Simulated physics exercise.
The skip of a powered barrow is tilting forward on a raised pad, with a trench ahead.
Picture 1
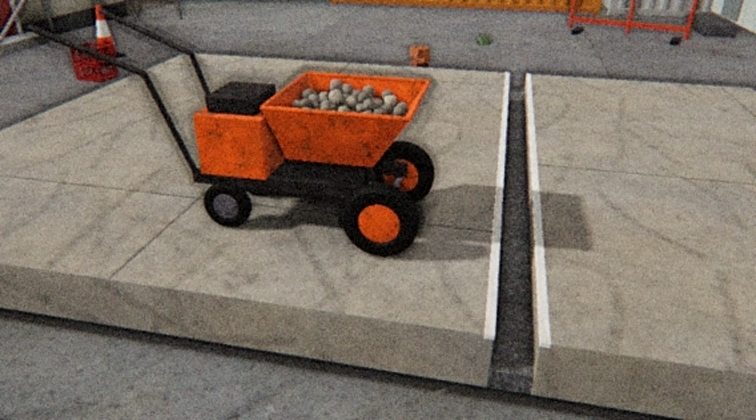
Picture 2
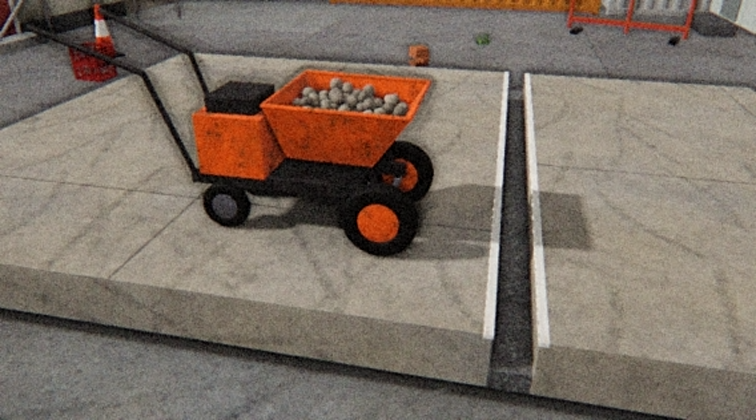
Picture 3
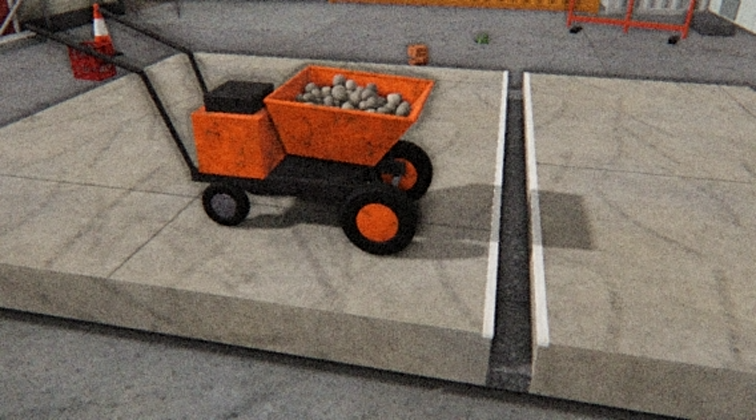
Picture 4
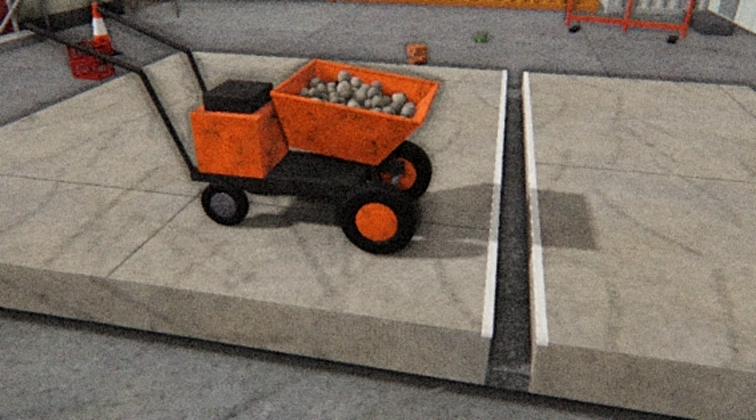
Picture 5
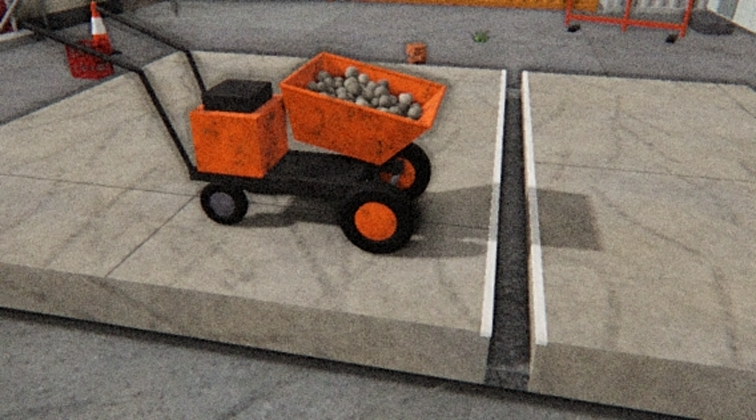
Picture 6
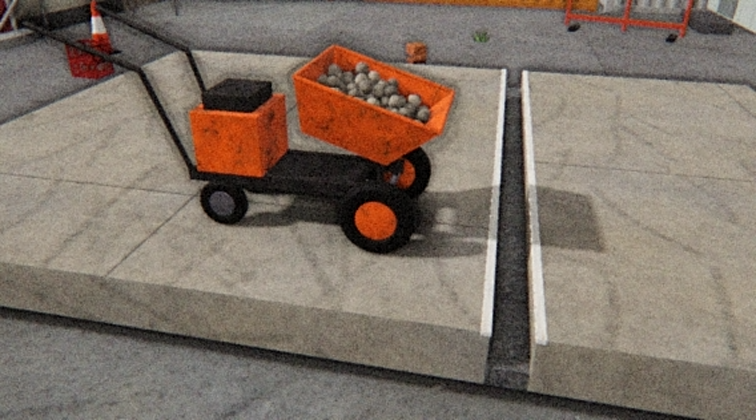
To begin with, an orange powered barrow stands on a raised concrete pad, its level skip loaded with rounded stones, with a narrow trench to the right. The skip then tilts gradually forward, its back end rising and its front lip dipping, while the wheels stay put and the stones remain inside.
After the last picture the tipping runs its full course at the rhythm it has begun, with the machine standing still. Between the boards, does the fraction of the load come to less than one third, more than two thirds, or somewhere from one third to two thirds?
Amount in: Above two thirds.
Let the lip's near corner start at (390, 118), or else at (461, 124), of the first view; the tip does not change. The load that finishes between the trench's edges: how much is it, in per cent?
60 per cent, then 10 per cent.
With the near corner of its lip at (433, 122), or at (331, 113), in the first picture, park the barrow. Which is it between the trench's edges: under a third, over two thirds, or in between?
First: Between a third and two thirds. Second: Below one third.
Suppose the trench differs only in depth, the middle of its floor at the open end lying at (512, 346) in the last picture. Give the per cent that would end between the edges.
About 50 percent.
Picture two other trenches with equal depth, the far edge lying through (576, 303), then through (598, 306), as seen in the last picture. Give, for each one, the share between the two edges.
For the first it's 100 per cent, for the second 100 per cent.
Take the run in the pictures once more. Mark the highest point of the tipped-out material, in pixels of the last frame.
I'd put the summit somewhere around pixel (514, 223).
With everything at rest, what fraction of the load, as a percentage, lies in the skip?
About 0 per cent.
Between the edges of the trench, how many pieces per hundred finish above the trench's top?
It works out at about 25 percent.
Just after the last frame, skip tipped steeply; every one in the skip.
A moment on, skip tipped right over; the larger part in the skip; just a few short of the trench; roughly a quarter in or heaped over the trench; just a few beyond it; just a few falling.
Further on, skip tipped right over; about a tenth in the skip; just a few short of the trench; the larger part in or heaped over the trench; about a tenth beyond it.
When it is over, skip tipped right over; just a few in the skip; about a tenth short of the trench; the larger part in or heaped over the trench; about a tenth beyond it.
